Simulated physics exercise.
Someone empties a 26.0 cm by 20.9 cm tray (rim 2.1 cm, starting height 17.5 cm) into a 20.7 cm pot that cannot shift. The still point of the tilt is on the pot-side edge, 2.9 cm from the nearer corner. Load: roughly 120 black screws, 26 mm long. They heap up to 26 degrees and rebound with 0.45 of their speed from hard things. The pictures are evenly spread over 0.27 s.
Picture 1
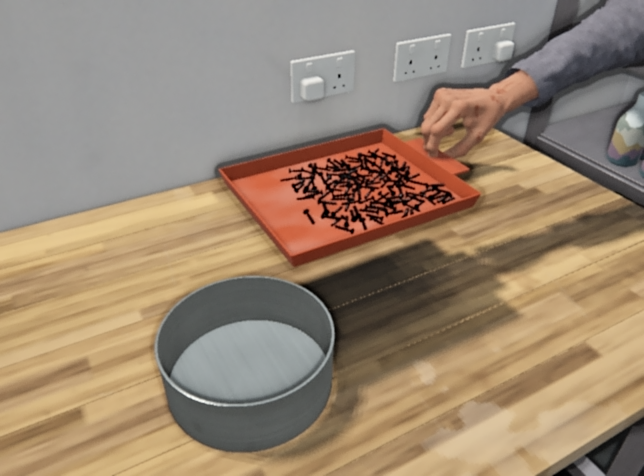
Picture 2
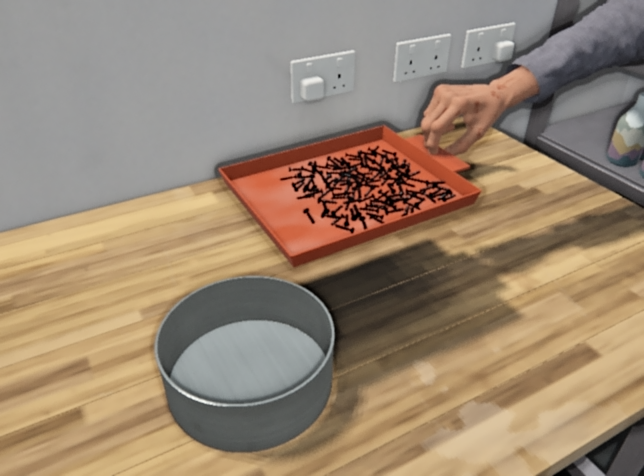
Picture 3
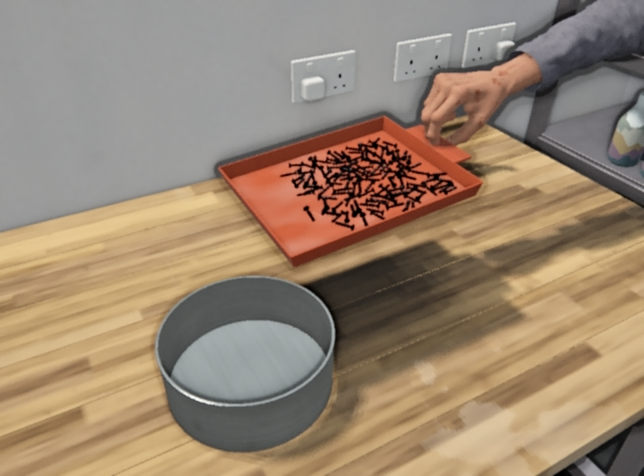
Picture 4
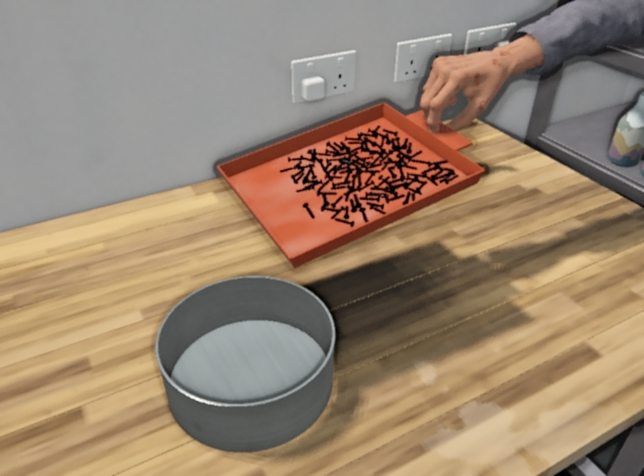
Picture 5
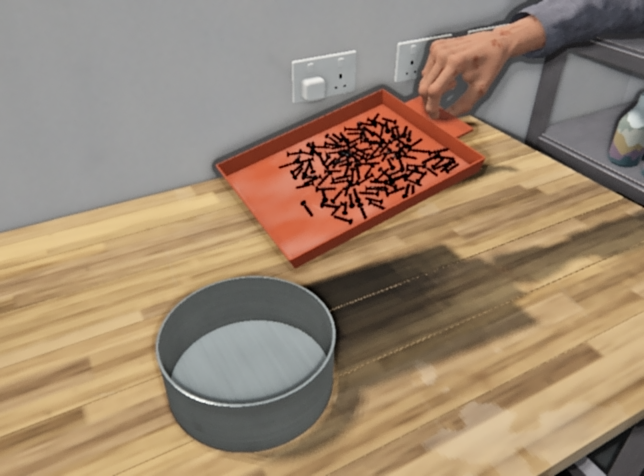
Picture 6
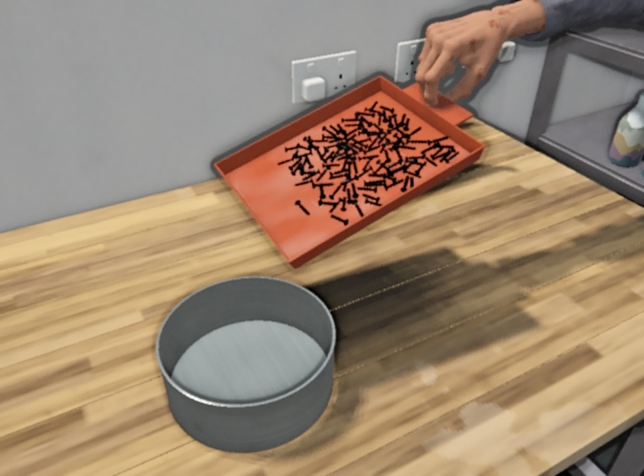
To begin with, a hand holds a red tray of scattered black screws nearly level above a wooden worktop, behind a round grey pot. The hand then lifts the tray's right side, gradually steepening its slope down toward the left, while the screws stay spread in much the same place.
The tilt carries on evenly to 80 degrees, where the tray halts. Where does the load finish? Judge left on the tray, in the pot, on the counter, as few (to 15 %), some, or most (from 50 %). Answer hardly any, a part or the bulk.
Tray a part, pot the bulk, counter hardly any.
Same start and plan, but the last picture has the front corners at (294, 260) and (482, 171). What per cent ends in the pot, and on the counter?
Pot 85, counter 10.
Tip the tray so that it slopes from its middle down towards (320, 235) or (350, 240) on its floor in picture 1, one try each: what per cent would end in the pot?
About 95 and 65 per cent.
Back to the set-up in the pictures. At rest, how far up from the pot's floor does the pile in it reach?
About 1.5 cm.
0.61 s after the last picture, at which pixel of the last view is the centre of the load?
Around (257, 236).
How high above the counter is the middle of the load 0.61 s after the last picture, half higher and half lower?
About 20 cm.
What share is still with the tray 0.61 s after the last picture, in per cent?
Roughly 75 per cent.
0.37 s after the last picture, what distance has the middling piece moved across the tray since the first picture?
Some 10 cm.
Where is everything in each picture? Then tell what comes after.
In the first frame, tray tilt 0 degrees, front corners at (294, 252) and (476, 192); middle of the pieces at (370, 188); pot at (246, 332).
In the second frame, tray tilt 1 degrees, front corners at (293, 252) and (476, 190); middle of the pieces at (370, 186).
In the third frame, tray tilt 4 degrees, front corners at (293, 253) and (477, 181), lowest corner left front; middle of the pieces at (371, 180).
In the fourth frame, tray tilt 8 degrees, front corners at (292, 254) and (479, 169), lowest corner left front; middle of the pieces at (371, 172).
In the fifth frame, tray tilt 13 degrees, front corners at (292, 255) and (479, 157), lowest corner left front; middle of the pieces at (370, 164).
In the sixth frame, tray tilt 17 degrees, front corners at (291, 257) and (479, 146), lowest corner left front; middle of the pieces at (369, 157); pot at (247, 333).
Then, 0.37 s after the last picture, tilt 48 degrees; the tray holds 100 %, the pot 0 %.
Then, 0.61 s after the last picture, tilt 68 degrees; the tray holds 75 %, the pot 10 %.
Then, 0.97 s after the last picture, tilt 80 degrees; the tray holds 25 %, the pot 45 %.
In the end, tray 20 %, pot 70 %, counter 5 %.
